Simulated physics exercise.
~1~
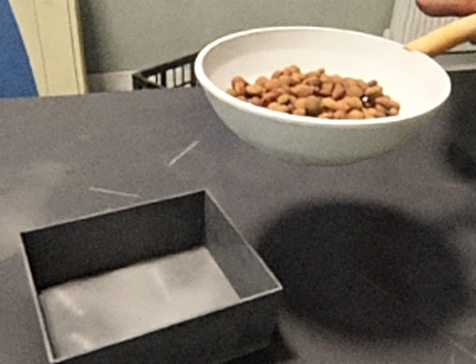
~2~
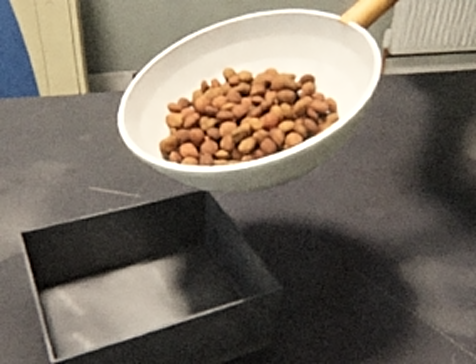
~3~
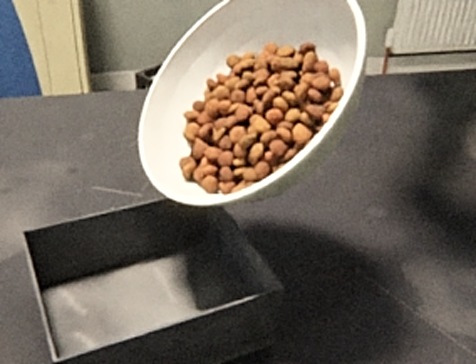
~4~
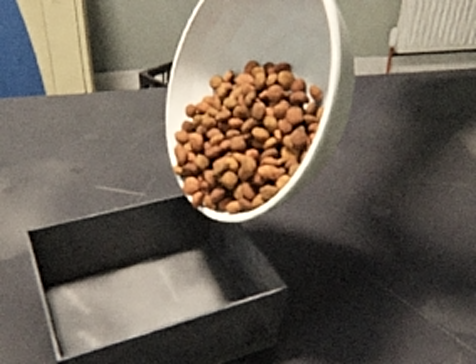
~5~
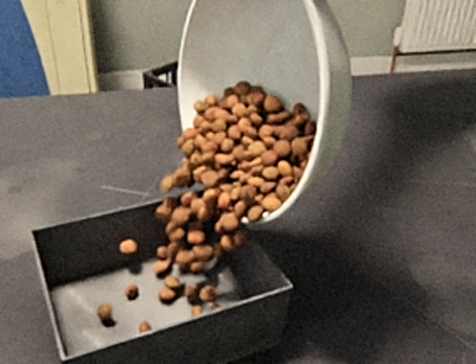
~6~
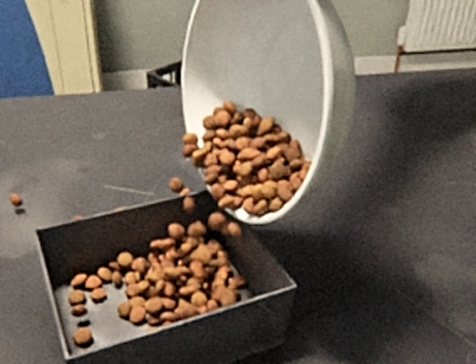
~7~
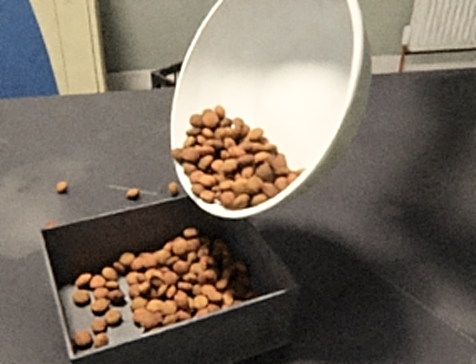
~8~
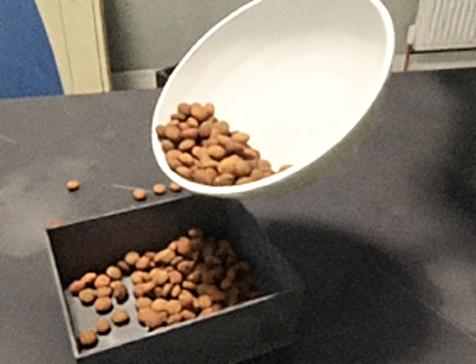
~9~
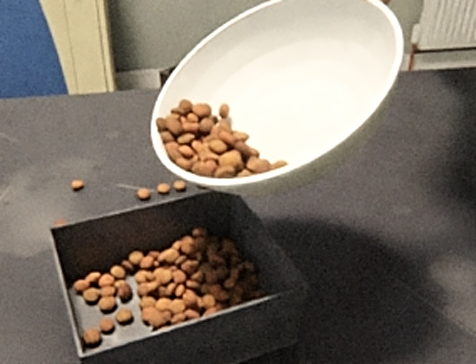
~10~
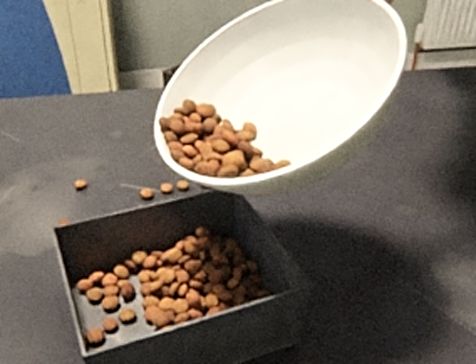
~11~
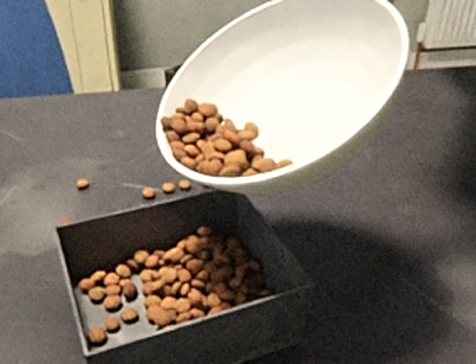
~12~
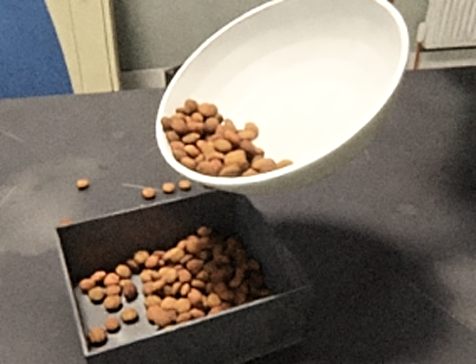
To begin with, a white bowl of brown kibble is held by its wooden handle above a dark table, to the upper right of an open black square tin. The bowl moves left and tips steeply toward the tin, the pieces staying heaped inside at first. Then they slide over the rim and tumble into the tin, while a few land on the table behind it. The bowl tilts partway back, stopping the flow. It ends held at a slant above the tin, with much of the kibble in the tin, a sizeable pile still in the bowl, and a few stray pieces on the table.
